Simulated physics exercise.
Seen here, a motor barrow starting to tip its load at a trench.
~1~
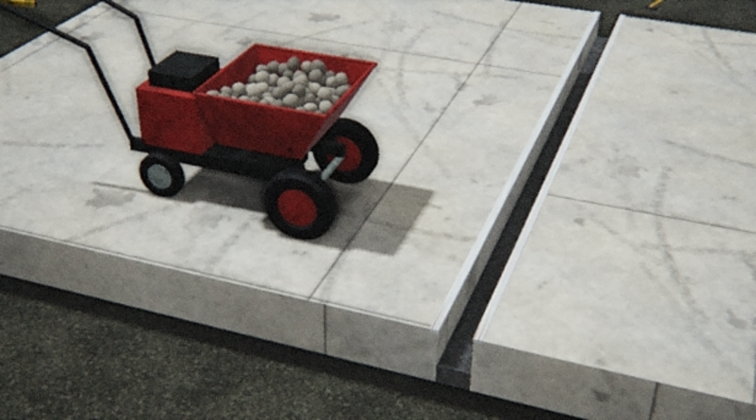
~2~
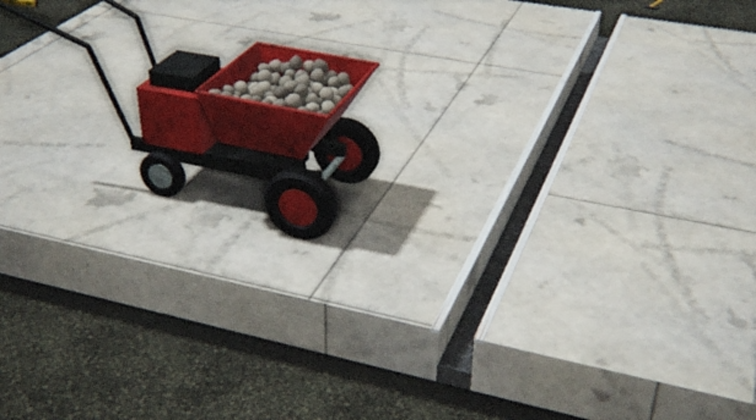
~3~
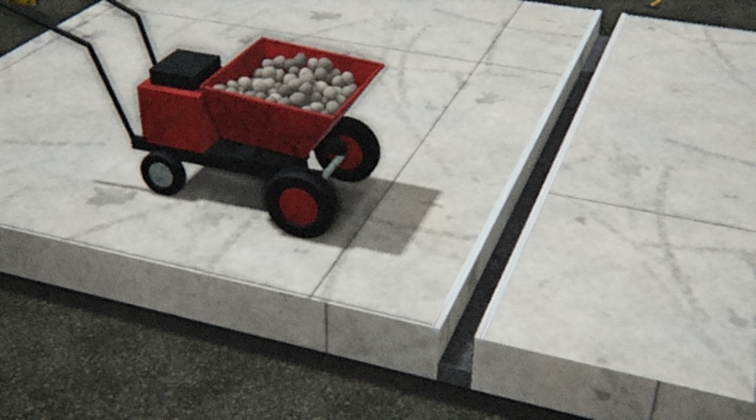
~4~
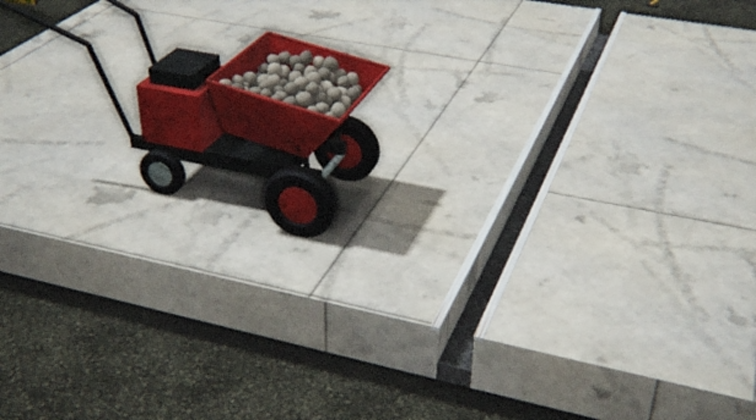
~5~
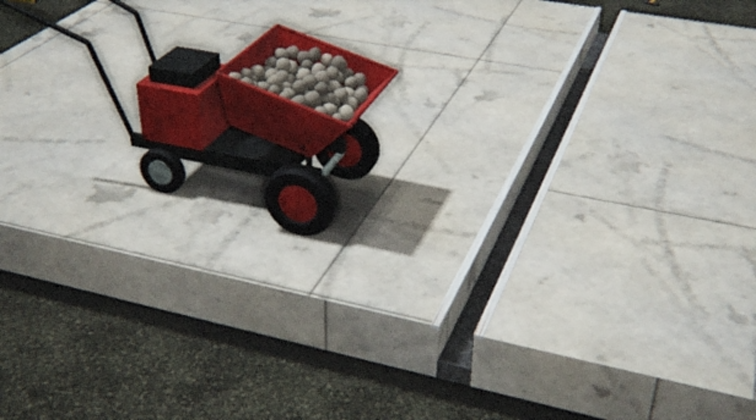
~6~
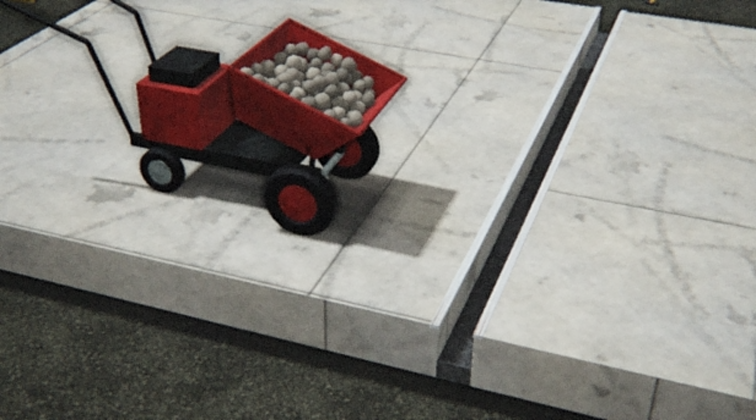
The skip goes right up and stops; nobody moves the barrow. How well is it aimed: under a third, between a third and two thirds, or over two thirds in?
In the trench: Less than a third.
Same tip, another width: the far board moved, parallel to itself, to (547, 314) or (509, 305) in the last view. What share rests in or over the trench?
First some 20, then 20 per cent.
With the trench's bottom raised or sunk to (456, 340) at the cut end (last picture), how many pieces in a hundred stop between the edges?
It comes to 20 per cent or so.
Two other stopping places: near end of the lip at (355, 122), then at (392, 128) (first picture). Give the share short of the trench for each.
First some 30, then 0 per cent.
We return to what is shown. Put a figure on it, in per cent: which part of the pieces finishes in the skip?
Close to 30 per cent.
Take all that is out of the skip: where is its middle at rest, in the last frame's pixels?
At about (461, 225).
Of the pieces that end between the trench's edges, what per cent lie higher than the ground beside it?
About 0 per cent.
Soon after the last picture, skip tipped steeply; all in the skip.
A little later, skip tipped right over; most in the skip; a small part short of the trench; a stray few falling.
Later still, skip tipped right over; about a third in the skip; about half short of the trench; about a quarter in or heaped over the trench; a stray few beyond it.
At rest, skip tipped right over; about a third in the skip; about half short of the trench; about a quarter in or heaped over the trench; a stray few beyond it.
